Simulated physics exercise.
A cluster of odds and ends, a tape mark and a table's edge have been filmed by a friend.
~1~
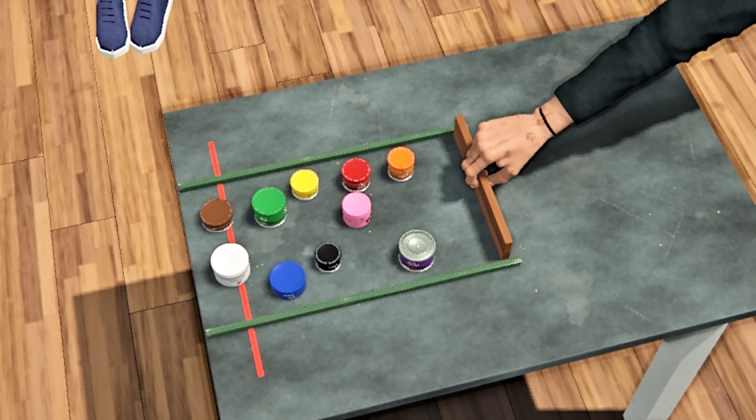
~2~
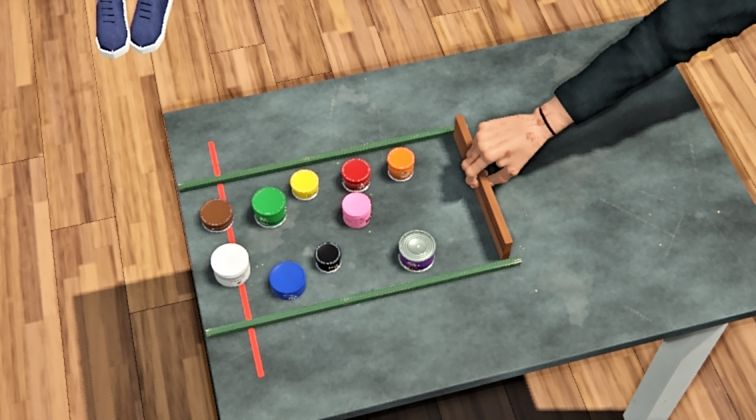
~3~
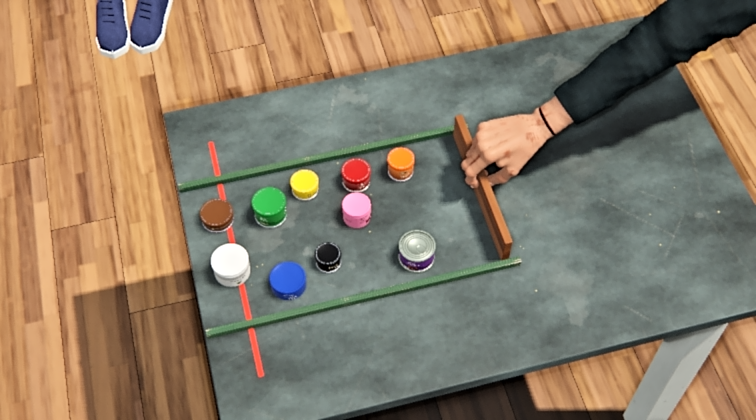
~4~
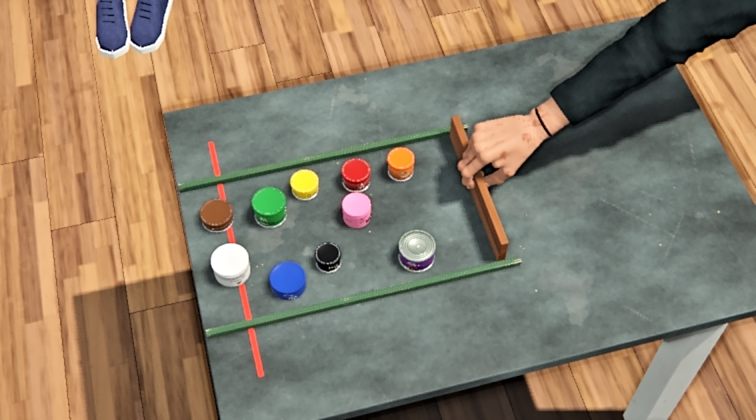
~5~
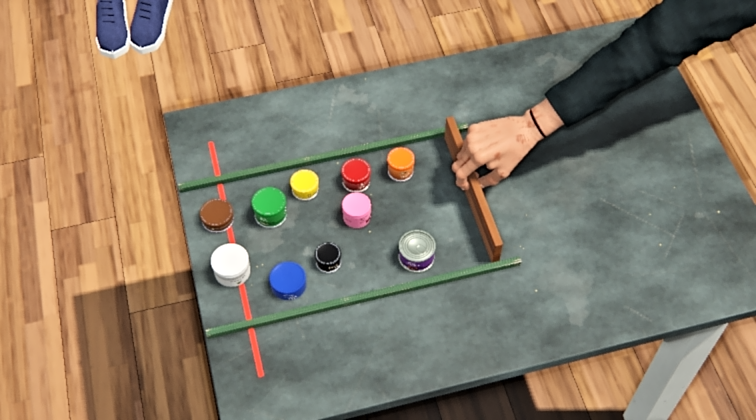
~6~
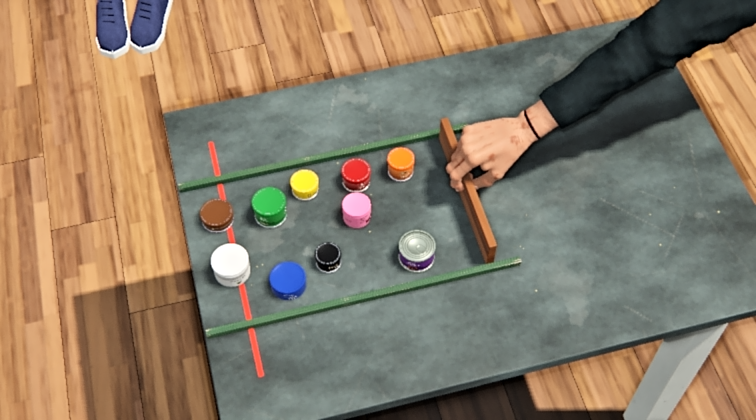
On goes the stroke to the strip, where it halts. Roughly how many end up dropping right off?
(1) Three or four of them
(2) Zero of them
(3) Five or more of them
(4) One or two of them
Option 1: Three or four of them.
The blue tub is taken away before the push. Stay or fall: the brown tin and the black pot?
So the brown tin goes off the edge and the black pot is still there.
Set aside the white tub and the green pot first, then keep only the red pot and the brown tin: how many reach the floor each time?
It would be 2 and 1.
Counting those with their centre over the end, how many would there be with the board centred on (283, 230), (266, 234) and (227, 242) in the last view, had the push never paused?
Respectively 0, 0 and 5.
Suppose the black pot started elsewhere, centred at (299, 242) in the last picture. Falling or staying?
From that start, the object then is safe.
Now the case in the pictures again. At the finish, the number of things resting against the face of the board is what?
4.
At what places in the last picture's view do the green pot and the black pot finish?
Green pot at (201, 228), black pot at (226, 272).
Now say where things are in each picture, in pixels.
Brown tin (217, 216); white tub (231, 265); green pot (270, 208); board (481, 186); tape (234, 251), in the first frame.
White tub (231, 266); purple tin (417, 251), in the second frame.
Green pot (270, 208); board (481, 186), in the third frame.
Brown tin (217, 216); pink tub (357, 211), in the fourth frame.
White tub (231, 266); orange tin (401, 165), in the fifth frame.
Brown tin (217, 216); white tub (231, 266); green pot (270, 208); board (466, 189); tape (234, 251), in the sixth frame.
Soon after, none off yet; brown tin at rest near (217, 216); white tub at rest near (231, 266); green pot at rest near (270, 208).
At rest, the number that fall off is three or four; fallen, yellow tin, blue tub and brown tin.
